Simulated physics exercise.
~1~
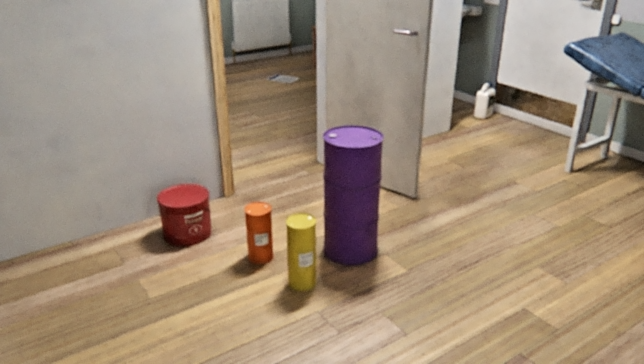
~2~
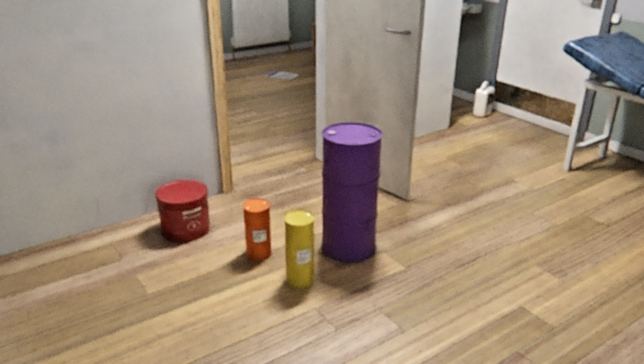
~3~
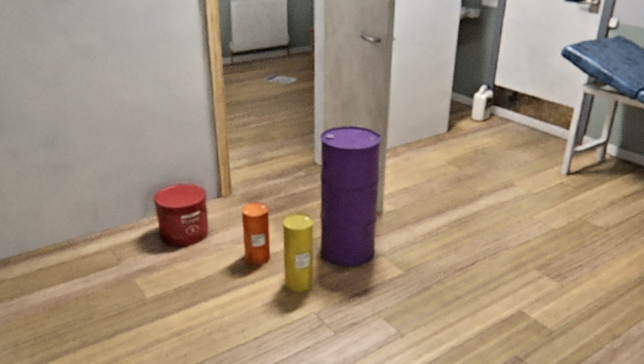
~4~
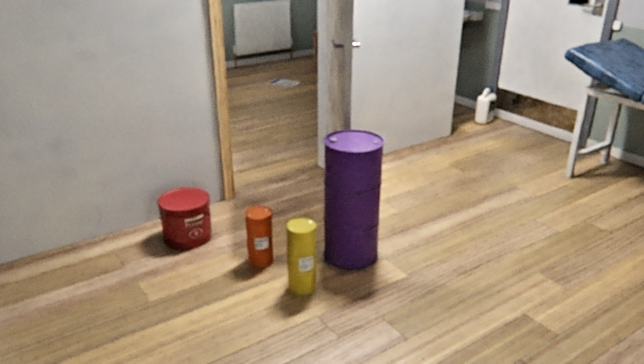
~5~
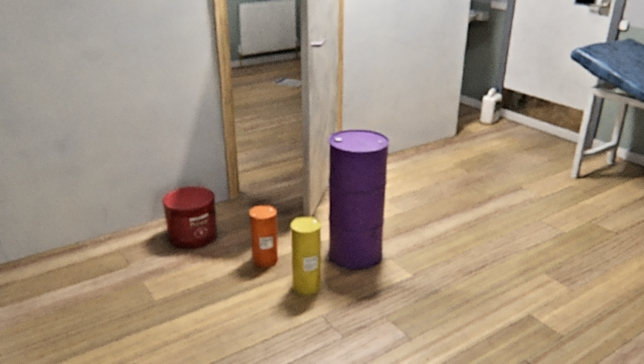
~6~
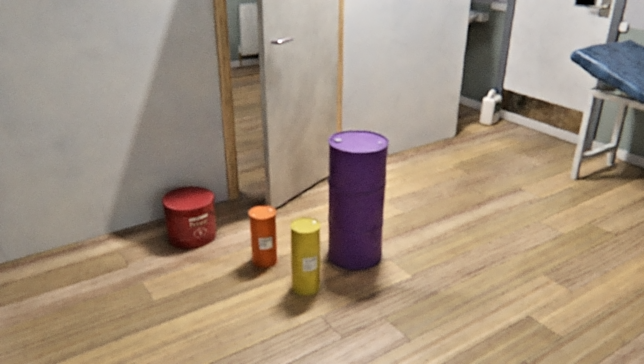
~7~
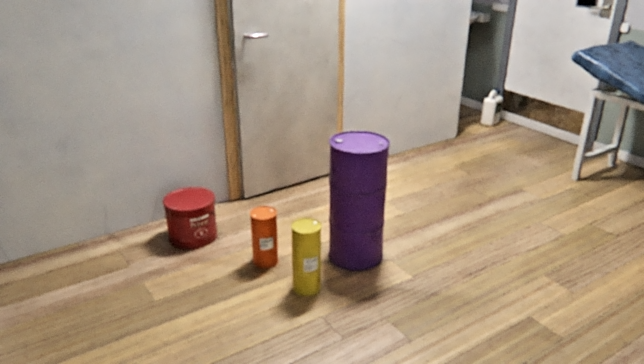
The clip opens on a room with a wooden floor, where a grey door stands wide open behind a group of four containers. A red pail sits on the left, a small orange canister and a yellow one stand near the middle, and a tall purple drum rises to their right. The door begins to swing leftward, passing behind the drum as the view sways slightly. It keeps turning past the drum, narrowing the gap to the room beyond. Finally it swings fully shut in its frame, with all the containers still standing where they were.
